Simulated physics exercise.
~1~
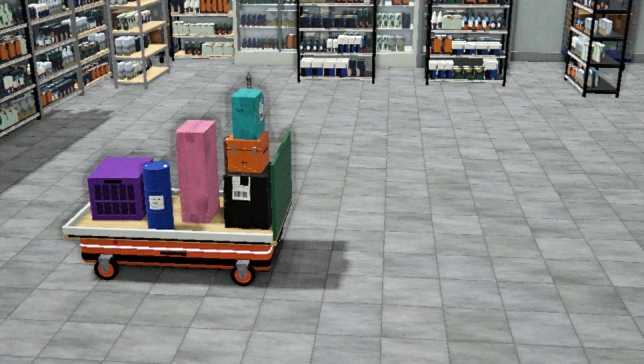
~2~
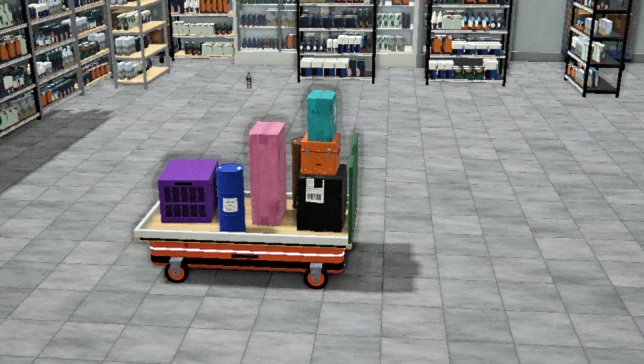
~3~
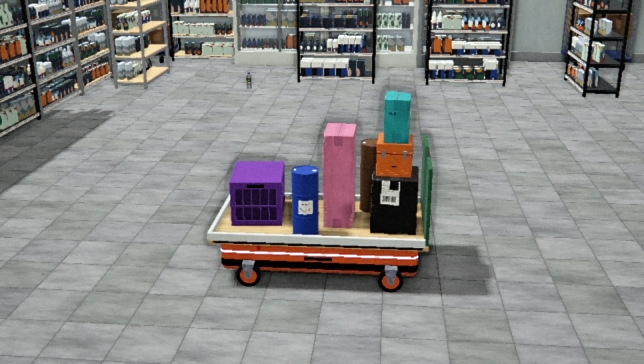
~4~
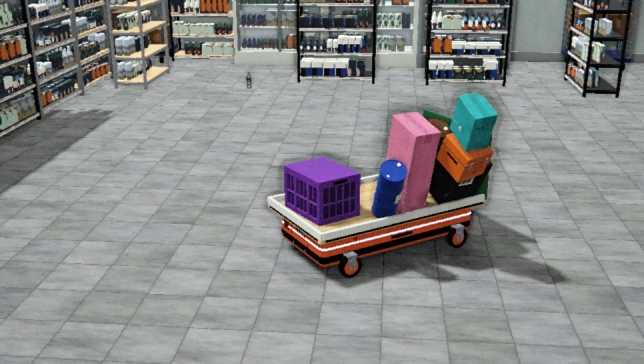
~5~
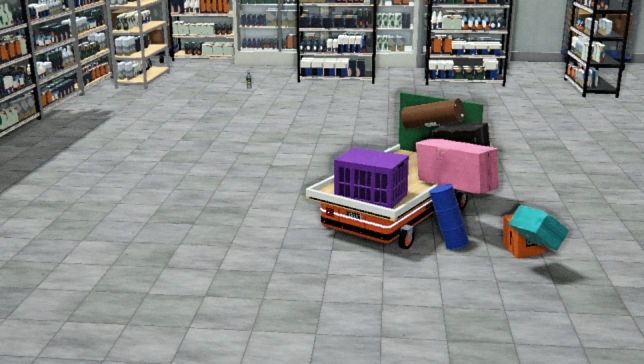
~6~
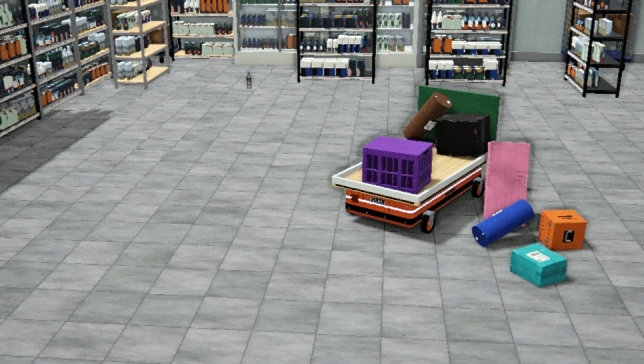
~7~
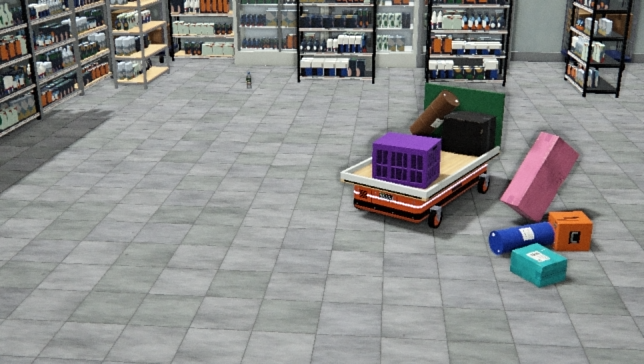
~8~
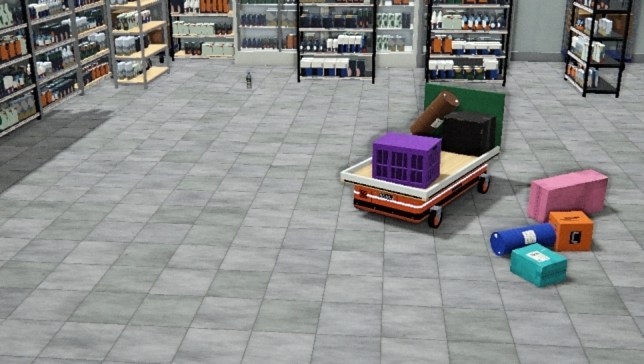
In a store, a loaded flat cart rolls right, turns and stops, spilling four items.
